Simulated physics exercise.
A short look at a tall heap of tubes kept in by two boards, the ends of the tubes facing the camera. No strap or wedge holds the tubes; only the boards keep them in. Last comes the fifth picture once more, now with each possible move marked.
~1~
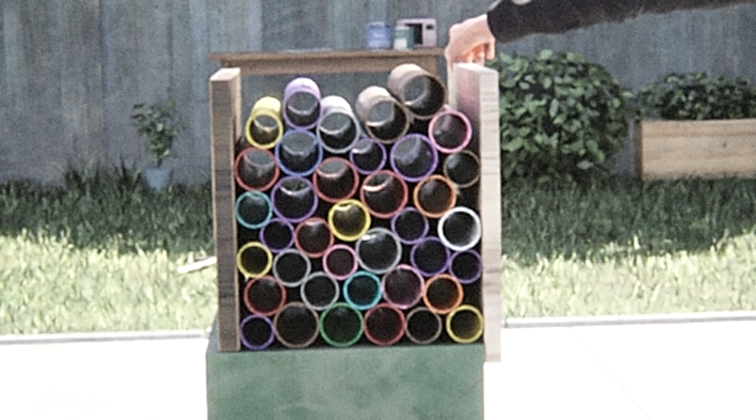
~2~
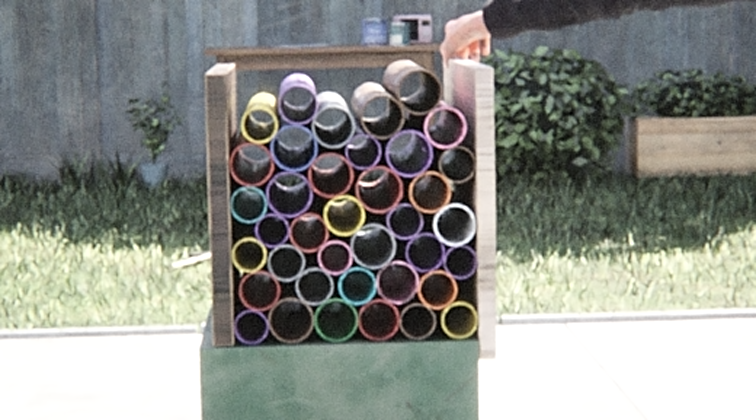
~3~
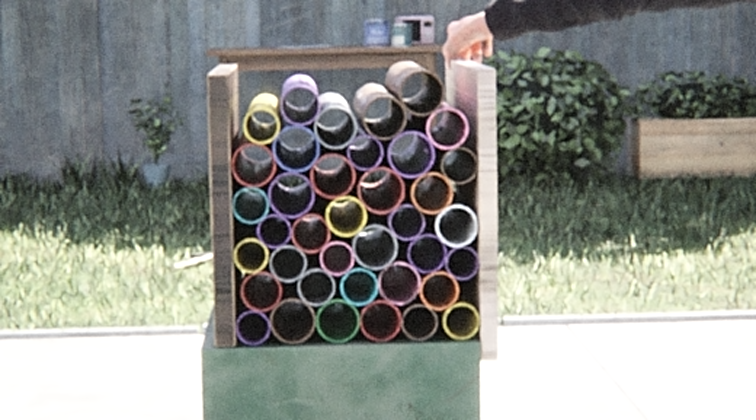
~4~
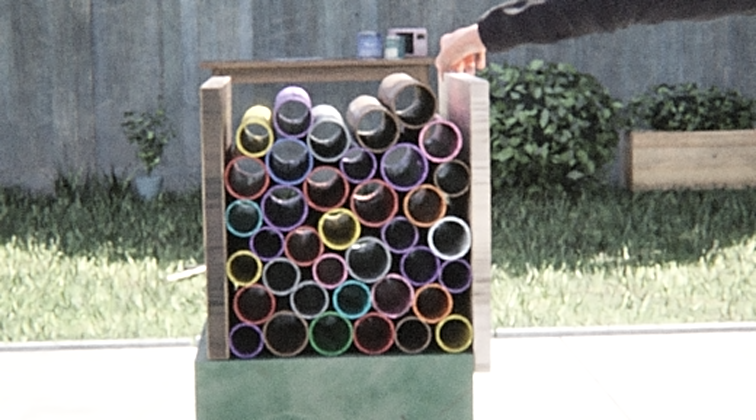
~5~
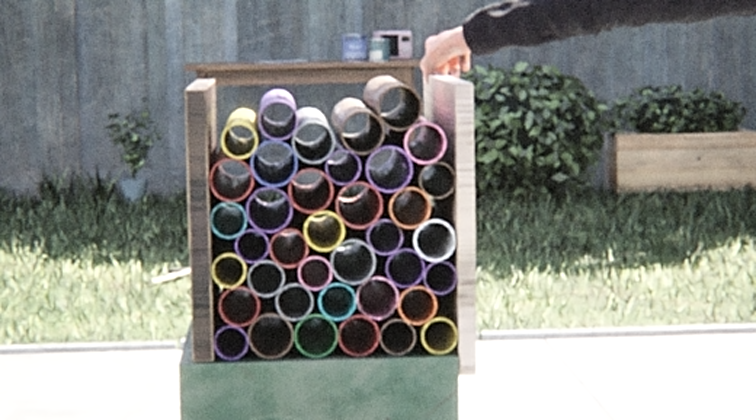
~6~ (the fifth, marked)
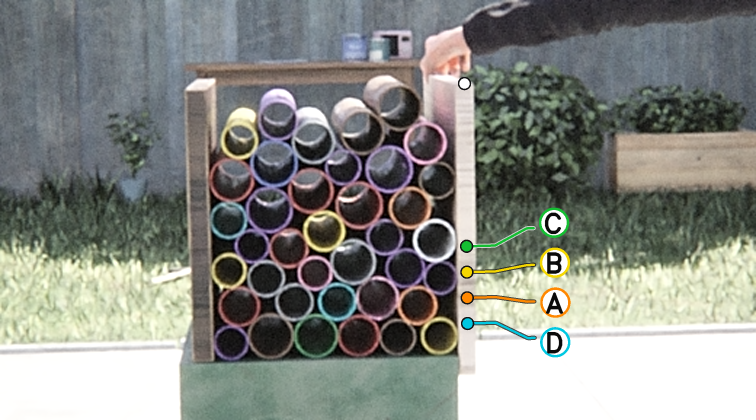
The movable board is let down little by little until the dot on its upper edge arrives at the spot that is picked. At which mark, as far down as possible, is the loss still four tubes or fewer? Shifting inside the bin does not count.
It can be let down to C.
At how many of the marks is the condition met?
The number is one.
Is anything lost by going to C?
Yes.
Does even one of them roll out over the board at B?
Yes, at B.
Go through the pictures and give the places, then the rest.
In the first frame, a yellow tube (466, 324); a grey tube (320, 291); a grey tube (378, 251).
In the second frame, a grey tube (373, 247); a purple tube (272, 231).
In the third frame, a red tube (333, 176); a red tube (254, 165).
In the fourth frame, a brown tube (378, 130); side board (463, 209).
In the fifth frame, a purple tube (231, 343); a yellow tube (440, 336); a grey tube (294, 302).
On the marked copy, A at (467, 298); B at (467, 272); C at (467, 246); D at (468, 323); the white dot at (465, 83).
Taking C. A third of the way, top of the board (456, 154).
Two thirds of the way, top of the board (457, 233).
When it is over, top of the board (457, 246), three out over the board.
As for the rest, A more than four out over the board; B more than four out over the board; D more than four out over the board.
